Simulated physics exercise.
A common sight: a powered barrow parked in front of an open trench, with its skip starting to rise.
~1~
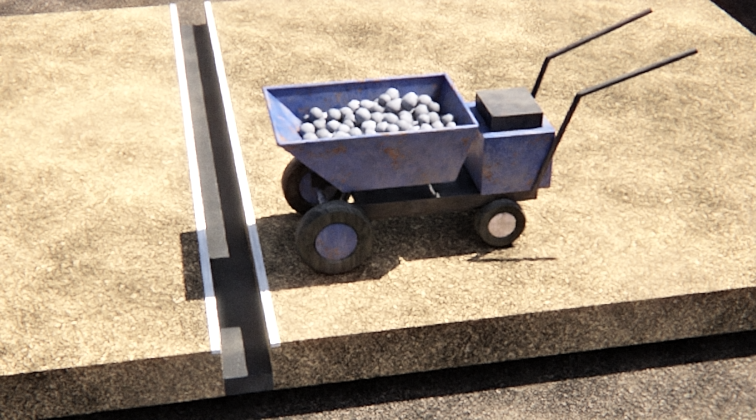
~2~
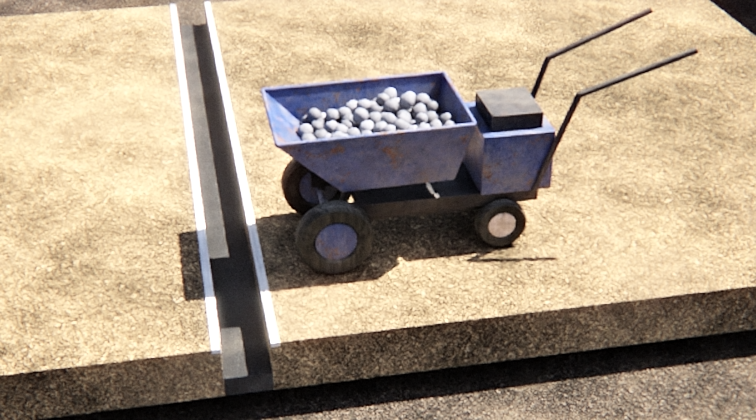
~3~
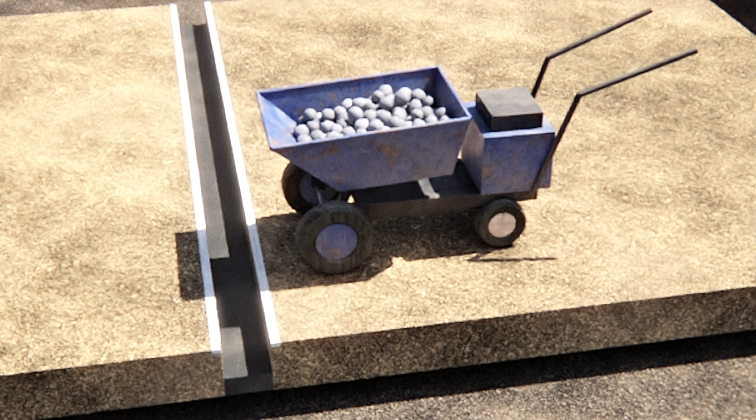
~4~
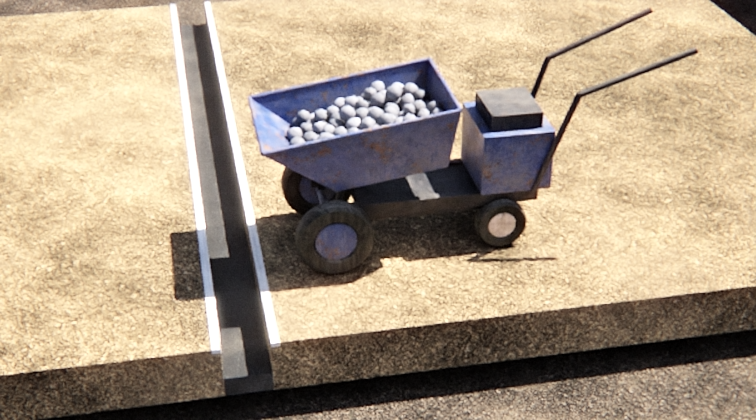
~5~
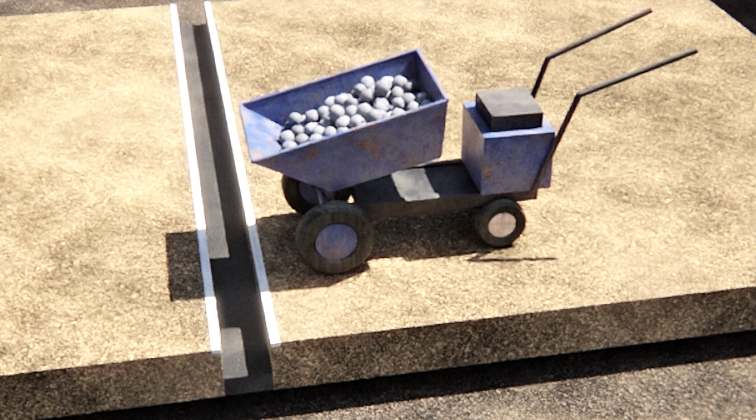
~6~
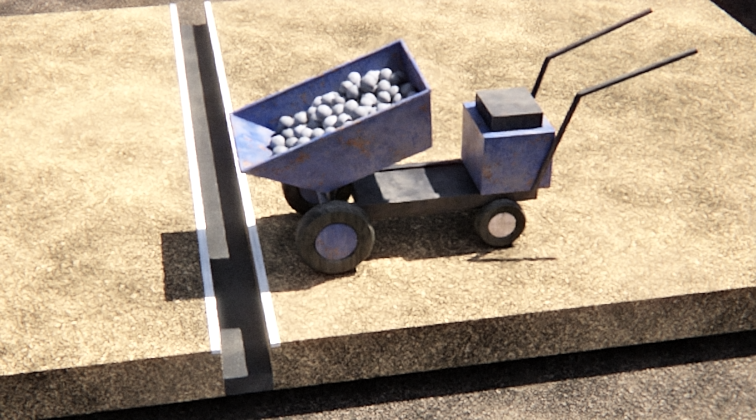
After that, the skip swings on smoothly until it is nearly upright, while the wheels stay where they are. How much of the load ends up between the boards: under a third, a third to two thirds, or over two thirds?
Under a third.
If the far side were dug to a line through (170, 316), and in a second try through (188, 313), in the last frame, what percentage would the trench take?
Estimated share: Try 1 approx. 60 in a hundred, try 2 approx. 30 in a hundred.
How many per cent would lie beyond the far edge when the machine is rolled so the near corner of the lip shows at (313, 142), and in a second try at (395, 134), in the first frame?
Roughly 40 per cent at the first spot and 0 per cent at the second.
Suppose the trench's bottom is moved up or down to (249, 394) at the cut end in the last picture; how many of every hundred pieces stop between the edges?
Around 0 per cent.
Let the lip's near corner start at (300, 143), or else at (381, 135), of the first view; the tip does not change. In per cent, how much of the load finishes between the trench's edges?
30 per cent, then 50 per cent.
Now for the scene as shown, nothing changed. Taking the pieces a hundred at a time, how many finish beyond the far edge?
About 85 per cent.
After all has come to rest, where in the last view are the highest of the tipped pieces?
In the last picture, the peak is close to (162, 243).
Just after the last frame, skip tipped steeply; every one in the skip.
A moment on, skip tipped right over; roughly two thirds in the skip; roughly a quarter beyond it; just a few falling.
Further on, skip tipped right over; roughly a quarter in the skip; the larger part beyond it.
When it is over, skip tipped right over; about a tenth in the skip; not one in or heaped over the trench; the larger part beyond it.
